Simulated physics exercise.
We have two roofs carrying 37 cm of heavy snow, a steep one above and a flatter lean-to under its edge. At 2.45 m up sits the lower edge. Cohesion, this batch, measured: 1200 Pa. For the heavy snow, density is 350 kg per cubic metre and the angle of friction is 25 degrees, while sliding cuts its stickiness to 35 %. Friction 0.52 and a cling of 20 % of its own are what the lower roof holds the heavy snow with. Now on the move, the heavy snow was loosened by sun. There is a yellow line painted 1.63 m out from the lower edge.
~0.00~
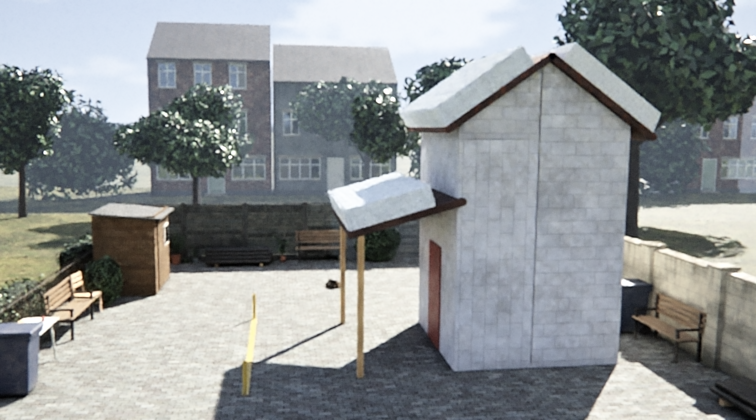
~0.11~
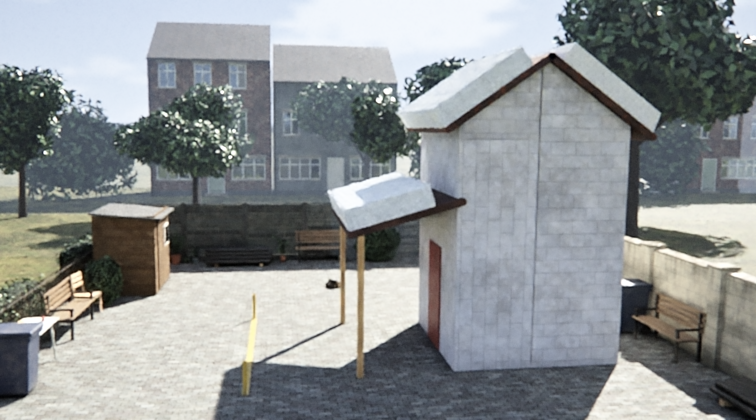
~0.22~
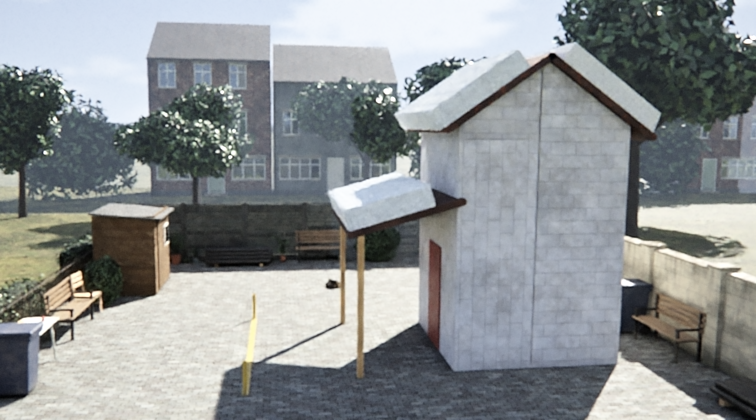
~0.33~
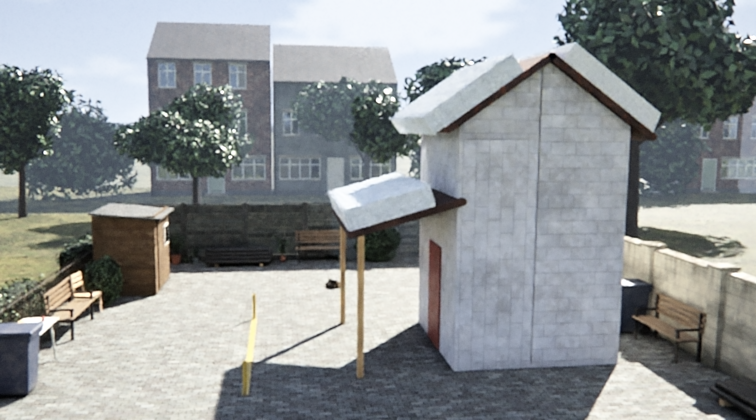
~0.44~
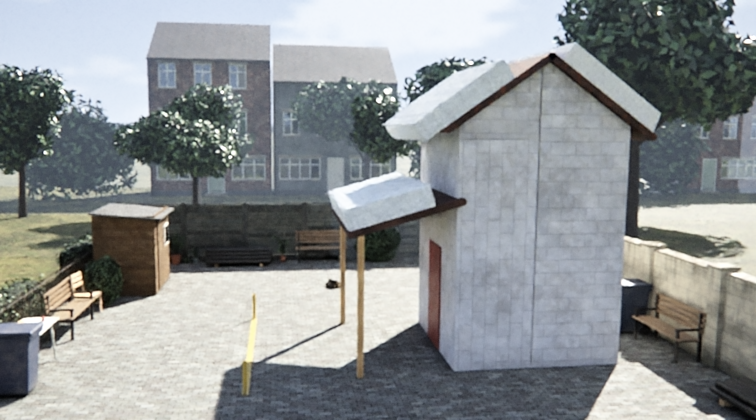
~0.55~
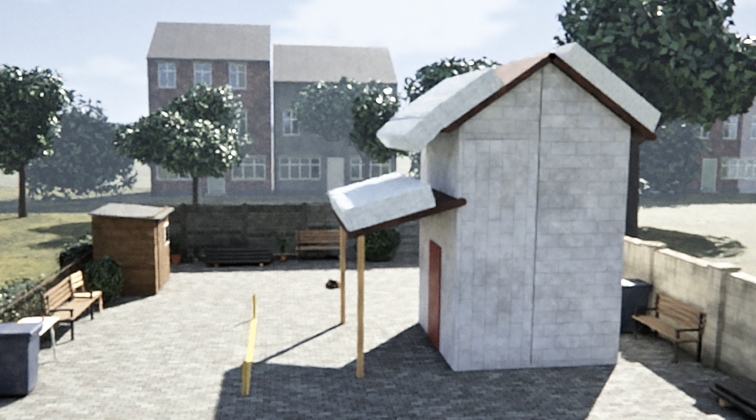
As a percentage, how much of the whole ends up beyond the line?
Roughly 23 %.
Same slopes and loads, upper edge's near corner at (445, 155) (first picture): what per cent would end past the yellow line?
12 %.
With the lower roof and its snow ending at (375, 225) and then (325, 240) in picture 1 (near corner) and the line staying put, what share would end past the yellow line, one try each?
Try 1: 30 %; try 2: 18 %.
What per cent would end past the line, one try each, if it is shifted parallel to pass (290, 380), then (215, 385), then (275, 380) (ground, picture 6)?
One by one: 45 in a hundred, 12 in a hundred, 35 in a hundred.
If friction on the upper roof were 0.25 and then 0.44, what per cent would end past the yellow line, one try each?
It would be 16 % the first time and 4 % the second.
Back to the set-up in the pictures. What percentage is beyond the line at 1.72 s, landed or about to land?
Roughly 5 per cent.
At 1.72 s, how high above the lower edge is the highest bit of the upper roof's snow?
0.7 m or thereabouts.
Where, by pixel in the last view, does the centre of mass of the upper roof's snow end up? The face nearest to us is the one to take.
Look near (260, 359) in the final picture.
By 1.09 s, none is below the lower edge and 0 % is past the line.
By 1.72 s, 48 % is below the lower edge and 5 % is past the line.
By 2.36 s, 68 % is below the lower edge and 23 % is past the line.
By 3.00 s, 68 % is below the lower edge and 23 % is past the line.
By 3.10 s, at the end, 68 % is below the lower edge and 23 % is past the line.
